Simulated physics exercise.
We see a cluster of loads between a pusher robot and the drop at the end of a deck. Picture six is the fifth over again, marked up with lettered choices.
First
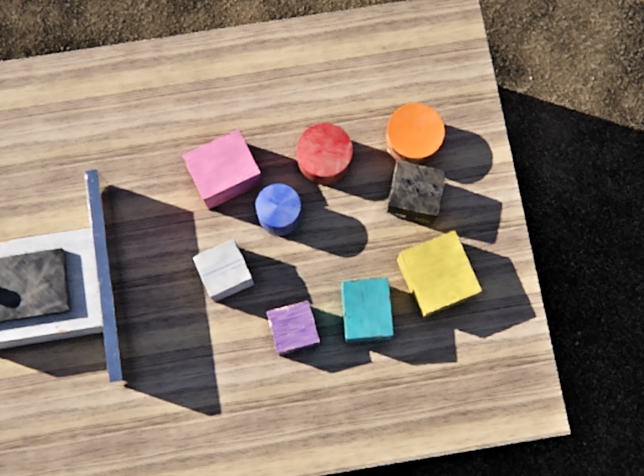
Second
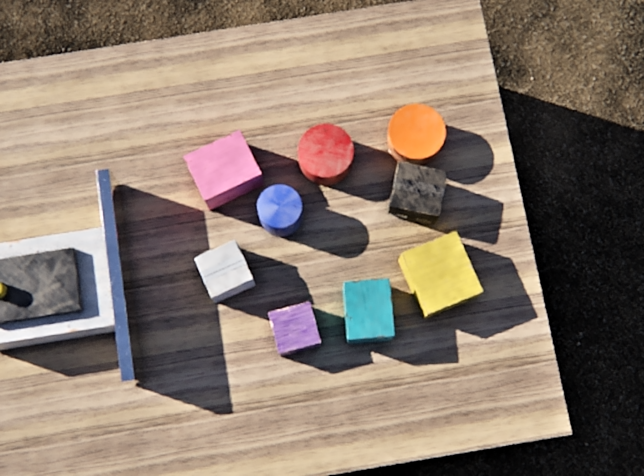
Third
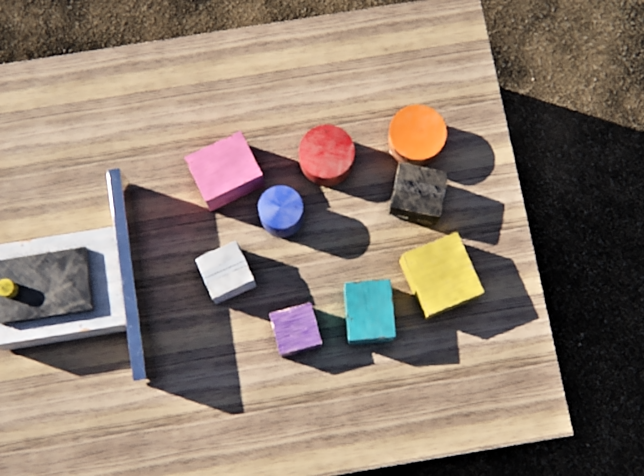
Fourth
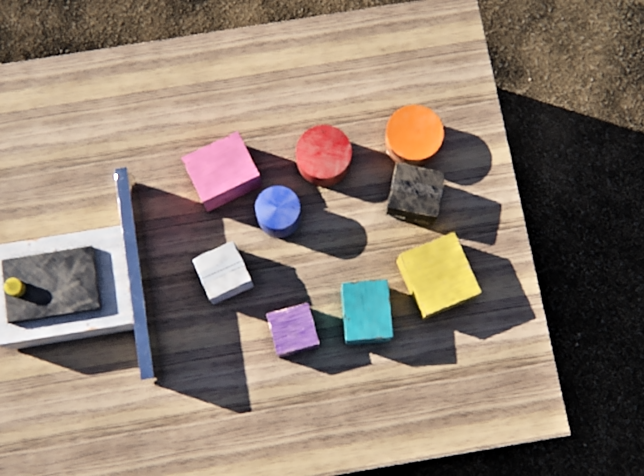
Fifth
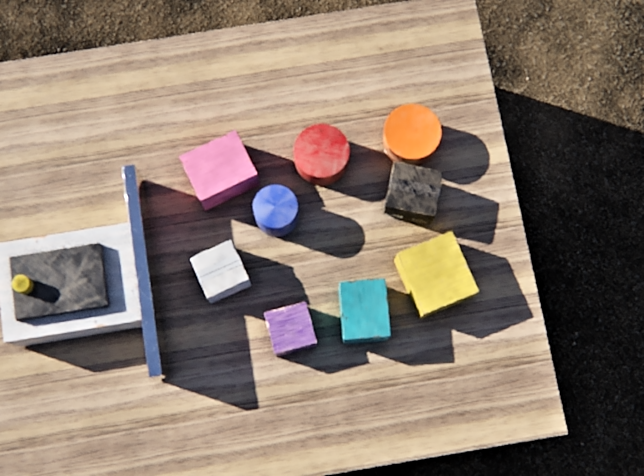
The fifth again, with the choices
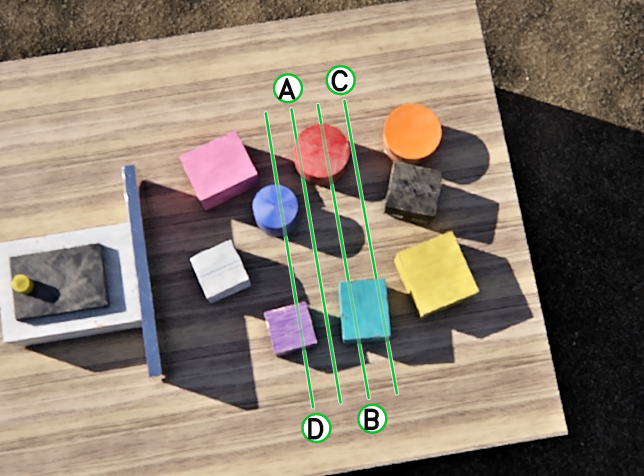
A wood-grained deck is seen from high above, its right end dropping off to dark, shadowed ground. A pink crate, blue and red canisters, an orange pail and a dark block sit above white, purple, turquoise and yellow boxes, all casting long shadows. From the left, a white robot with a blue-grey blade slides slowly rightward toward them, while the loads stay put and the view wavers very slightly.
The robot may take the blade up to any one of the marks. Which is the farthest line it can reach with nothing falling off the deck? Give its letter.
No farther than C.
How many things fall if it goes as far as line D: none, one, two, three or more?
In all, none.
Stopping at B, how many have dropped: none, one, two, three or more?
By then, none.
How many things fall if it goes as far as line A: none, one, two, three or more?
In all, none.
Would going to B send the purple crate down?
By then, no.
On the marked copy, A at (315, 251); B at (343, 247); C at (370, 242); D at (289, 255).
With C. Early on, robot (150, 267); pink crate (252, 171); white box (258, 272).
Further on, robot (232, 254); orange pail (439, 130); black box (417, 196).
At the end, robot (292, 244); orange pail (493, 118); yellow crate (496, 271); nothing has fallen.
As for the rest, A is safe but short; B is safe but short; D is safe but short.
